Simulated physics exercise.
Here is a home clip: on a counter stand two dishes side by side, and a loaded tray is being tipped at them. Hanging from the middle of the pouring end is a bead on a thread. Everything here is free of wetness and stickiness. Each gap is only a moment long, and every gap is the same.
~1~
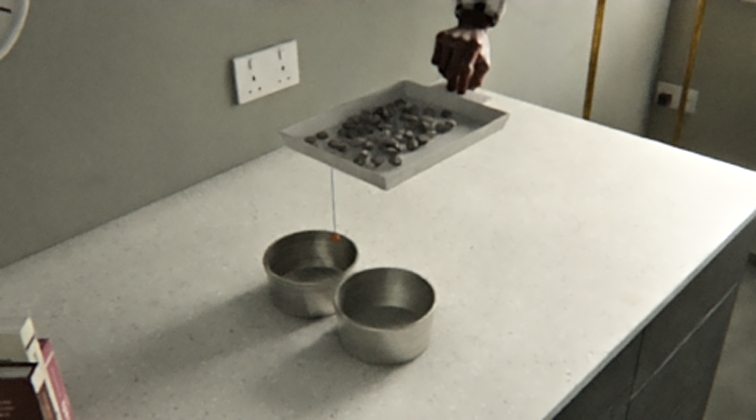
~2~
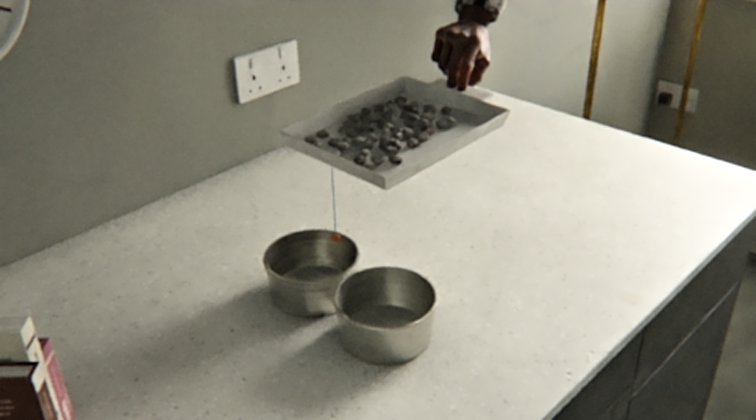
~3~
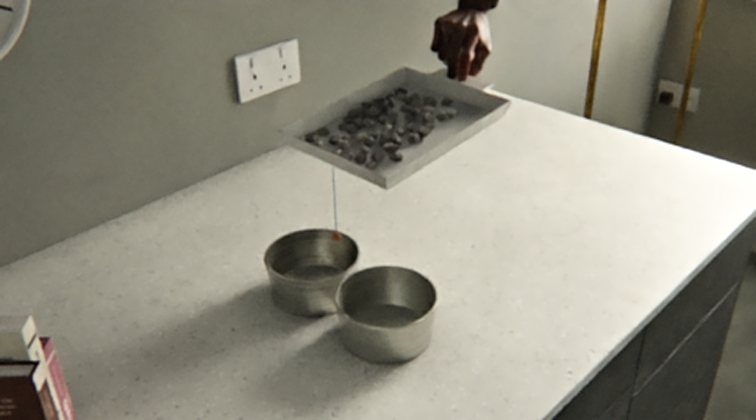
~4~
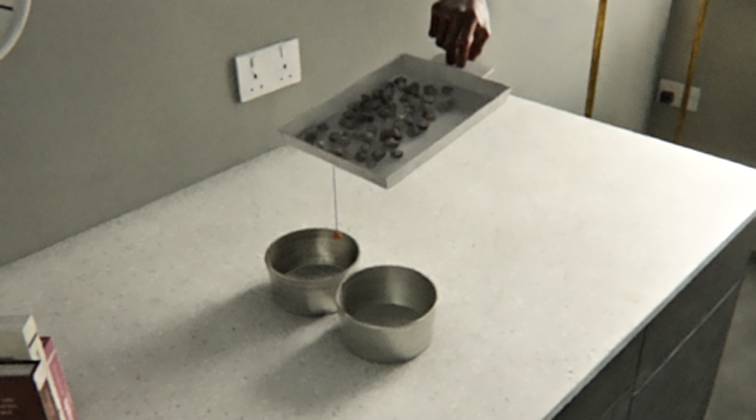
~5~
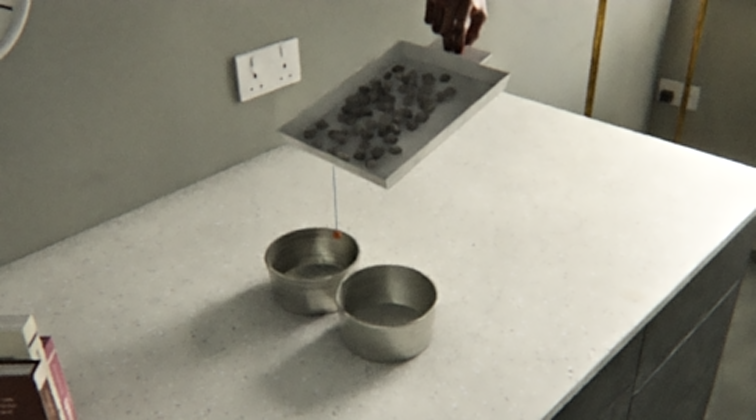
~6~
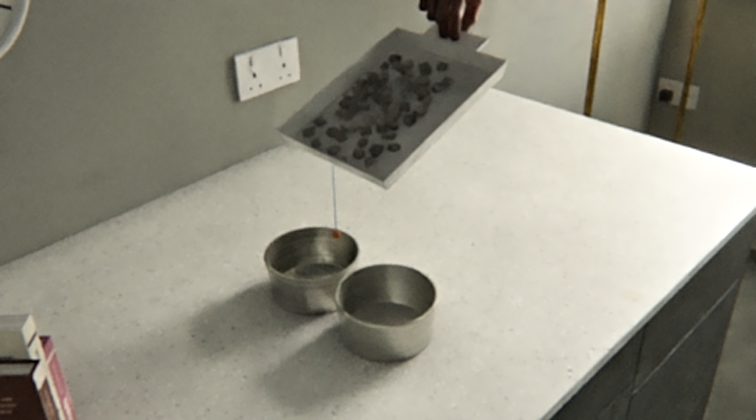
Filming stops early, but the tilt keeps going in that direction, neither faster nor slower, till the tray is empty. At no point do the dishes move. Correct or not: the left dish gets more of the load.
Correct.
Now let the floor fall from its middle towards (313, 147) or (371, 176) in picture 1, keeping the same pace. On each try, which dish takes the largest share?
For the first heading it's the dish at left, and for the second it's the dish at right.
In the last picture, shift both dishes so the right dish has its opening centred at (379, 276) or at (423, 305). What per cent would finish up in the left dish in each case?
The first position comes out at 30 per cent, the other at 60 per cent.
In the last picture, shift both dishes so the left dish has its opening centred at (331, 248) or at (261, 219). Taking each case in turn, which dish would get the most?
The dish to the left; the dish to the right.
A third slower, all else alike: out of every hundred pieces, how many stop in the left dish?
Near 50 in a hundred.
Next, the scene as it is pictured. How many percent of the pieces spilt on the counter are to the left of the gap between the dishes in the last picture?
That comes to about 100 per cent of the pieces.
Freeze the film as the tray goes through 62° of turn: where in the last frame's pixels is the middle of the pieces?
In the last view, the load is centred close to (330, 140).
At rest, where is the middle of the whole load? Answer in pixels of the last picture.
I'd mark it at roughly (314, 298).
Shortly afterwards, tray tipped steeply; the whole lot on the tray.
Next, tray tipped right over; near two thirds on the tray; a little in the right dish; a little in the left dish; only a few outside both; a little in the air.
Some moments later, tray tipped past a quarter turn; near a quarter in the right dish; near half in the left dish; near a quarter outside both.
In the end, tray tipped past a quarter turn; near a quarter in the right dish; near half in the left dish; near a quarter outside both.
